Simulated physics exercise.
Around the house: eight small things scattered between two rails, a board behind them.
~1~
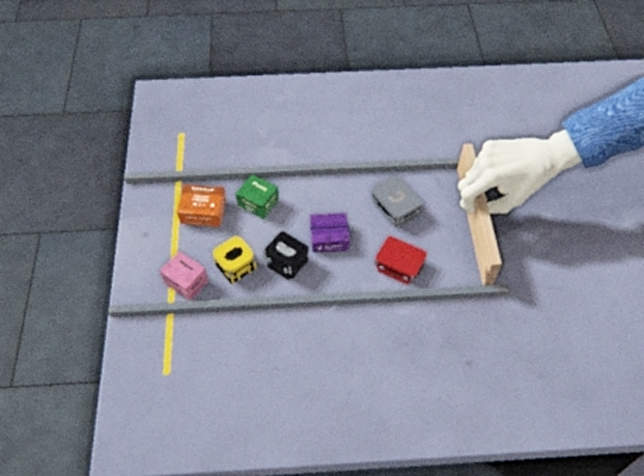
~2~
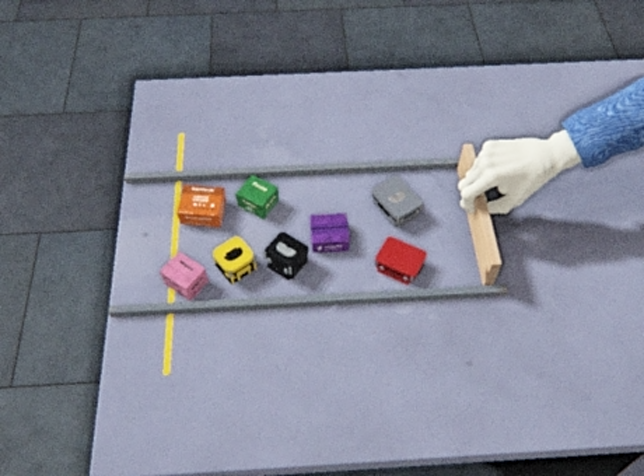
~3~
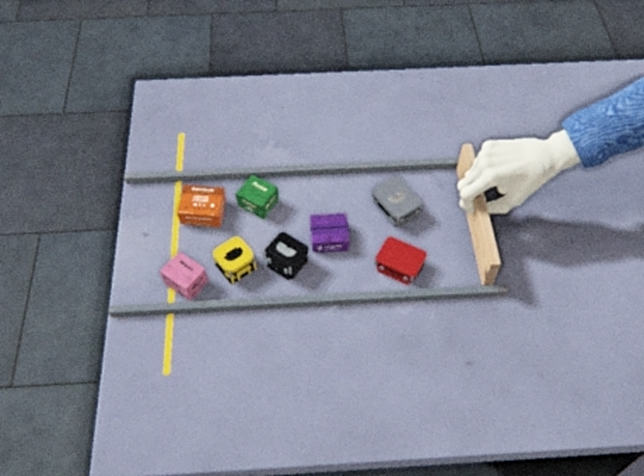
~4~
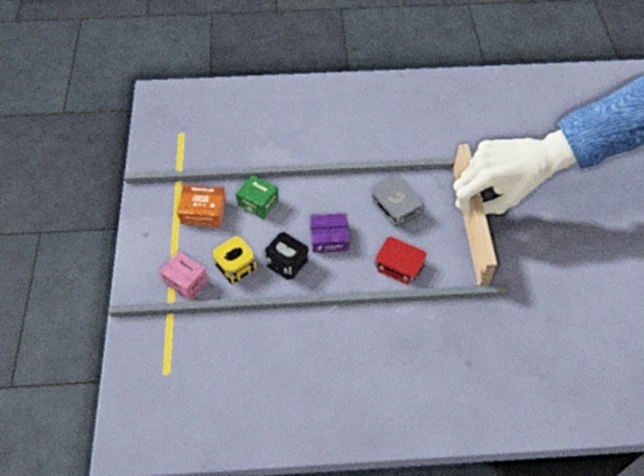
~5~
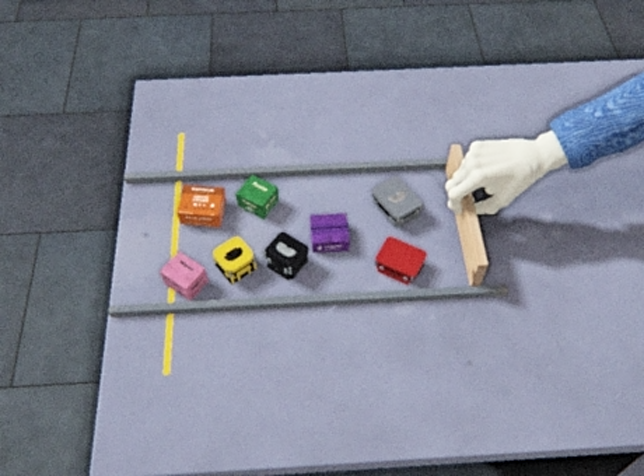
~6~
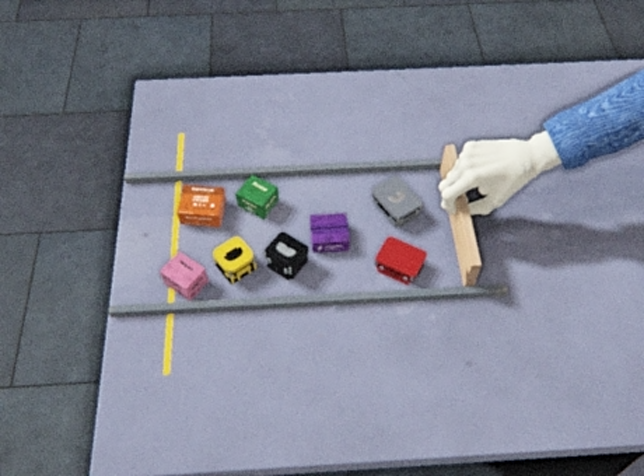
The video shows a gloved hand holding a wooden board upright behind eight small colored boxes scattered between two grey rails, near a yellow tape line. The hand slides the board slightly to the left, while the boxes stay still.
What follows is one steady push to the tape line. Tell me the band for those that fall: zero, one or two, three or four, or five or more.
Outcome: The number that fall off is three or four.
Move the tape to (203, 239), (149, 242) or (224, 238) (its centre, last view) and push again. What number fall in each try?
It would be 2, 5 and 0.
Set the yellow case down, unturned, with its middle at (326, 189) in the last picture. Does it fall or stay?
The yellow case survives.
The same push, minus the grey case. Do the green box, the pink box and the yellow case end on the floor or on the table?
The green box survives, the pink box comes down, the yellow case comes down.
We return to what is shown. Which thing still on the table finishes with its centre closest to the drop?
The black case.
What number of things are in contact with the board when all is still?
It touches 3.
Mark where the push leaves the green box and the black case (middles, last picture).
The green box stops around (126, 211); the black case around (111, 253).
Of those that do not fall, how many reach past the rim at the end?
That would be 2.
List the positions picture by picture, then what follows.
Pink box (184, 276); orange box (202, 206); yellow case (235, 260); board (478, 213); tape (175, 241), in the first frame.
Orange box (202, 206); board (478, 213), in the second frame.
Yellow case (235, 260); grey case (396, 203), in the third frame.
Pink box (185, 277); green box (258, 197), in the fourth frame.
Orange box (202, 206); red case (400, 261), in the fifth frame.
Pink box (185, 277); orange box (202, 206); yellow case (235, 260); board (459, 214); tape (175, 241), in the sixth frame.
Early on, none off yet; pink box at rest near (185, 277); orange box at rest near (202, 206); yellow case at rest near (234, 260).
Finally, the number that fall off is three or four; lost, yellow case, orange box and pink box.
